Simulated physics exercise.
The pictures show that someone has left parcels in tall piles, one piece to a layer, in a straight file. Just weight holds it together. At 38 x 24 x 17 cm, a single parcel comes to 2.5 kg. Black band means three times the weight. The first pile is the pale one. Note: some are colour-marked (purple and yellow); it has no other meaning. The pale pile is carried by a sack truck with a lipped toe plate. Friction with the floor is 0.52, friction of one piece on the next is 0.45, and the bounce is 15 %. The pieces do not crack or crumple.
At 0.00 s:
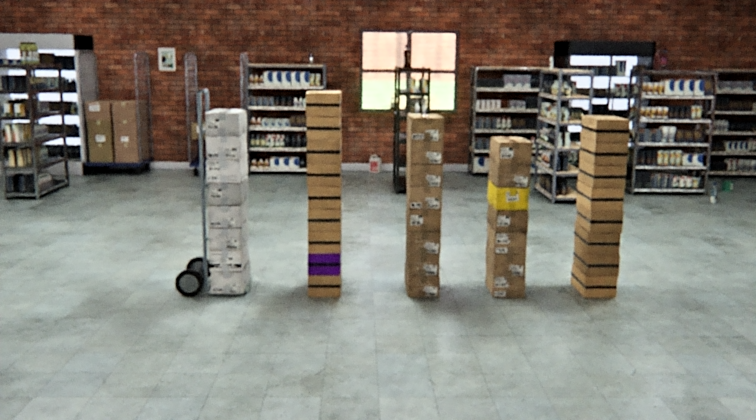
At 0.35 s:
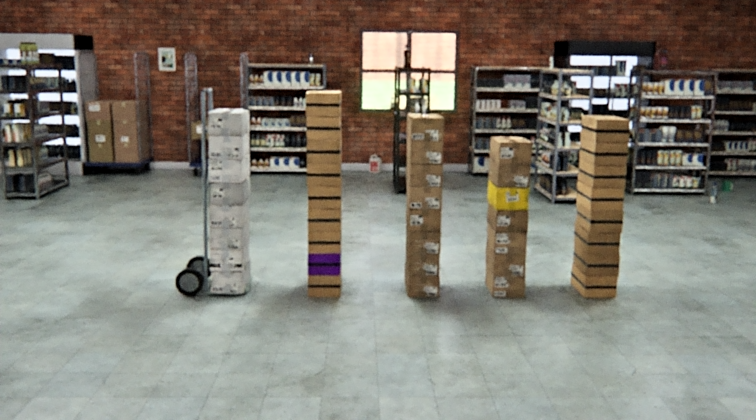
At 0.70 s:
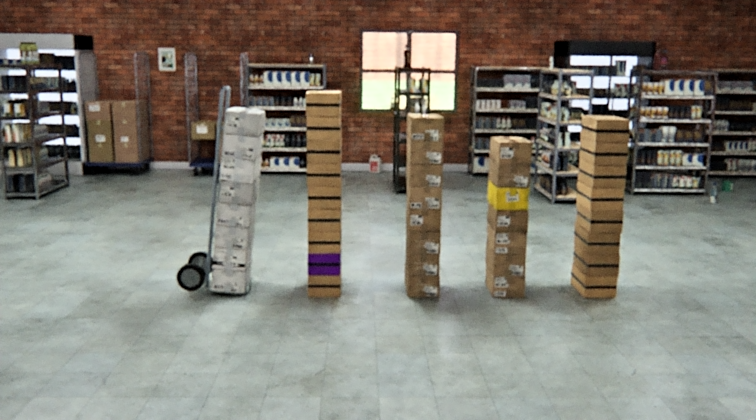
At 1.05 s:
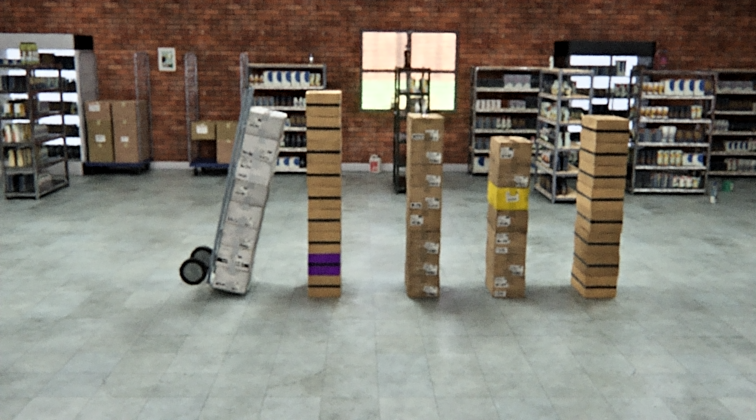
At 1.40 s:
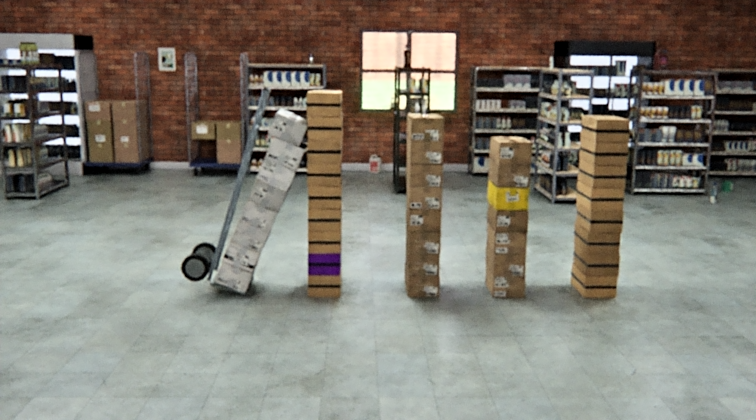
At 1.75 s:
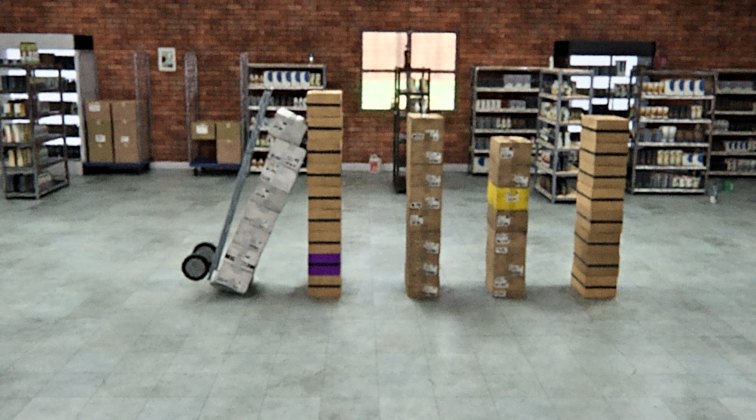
A pale stack of boxes on a hand truck tilted steadily to the right, its top drawing close to the brown pile with the purple box, while the four brown piles stood still.
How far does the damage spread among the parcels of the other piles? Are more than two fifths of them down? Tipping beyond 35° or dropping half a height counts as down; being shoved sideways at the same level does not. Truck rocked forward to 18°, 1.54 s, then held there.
No.
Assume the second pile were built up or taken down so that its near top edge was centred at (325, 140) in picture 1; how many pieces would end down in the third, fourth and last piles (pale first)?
Third 0, fourth 0, last 0.
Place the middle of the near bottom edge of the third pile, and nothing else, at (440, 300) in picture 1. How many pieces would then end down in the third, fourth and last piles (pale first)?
In that case third 0, fourth 0, last 0.
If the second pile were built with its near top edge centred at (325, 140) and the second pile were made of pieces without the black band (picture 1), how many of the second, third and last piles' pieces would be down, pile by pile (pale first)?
The tally would be second 6, then third 8, then last 8.
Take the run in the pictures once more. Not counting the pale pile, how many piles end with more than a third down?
Looks like 0 of them in total.
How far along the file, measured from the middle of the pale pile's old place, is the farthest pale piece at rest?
50 cm.
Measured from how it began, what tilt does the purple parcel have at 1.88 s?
Roughly 0 degrees.
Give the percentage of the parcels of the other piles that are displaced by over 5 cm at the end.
0 %.
After 1.88 s, 0 of the pale pile down; none of the 32 other parcels down.
At rest (2.6 s), 0 of the pale pile down; none of the 32 other parcels down; purple parcel unmoved; yellow parcel unmoved. That is 0 per cent. As the last picture would show them, middles, purple parcel near (325, 258), yellow parcel near (508, 195).
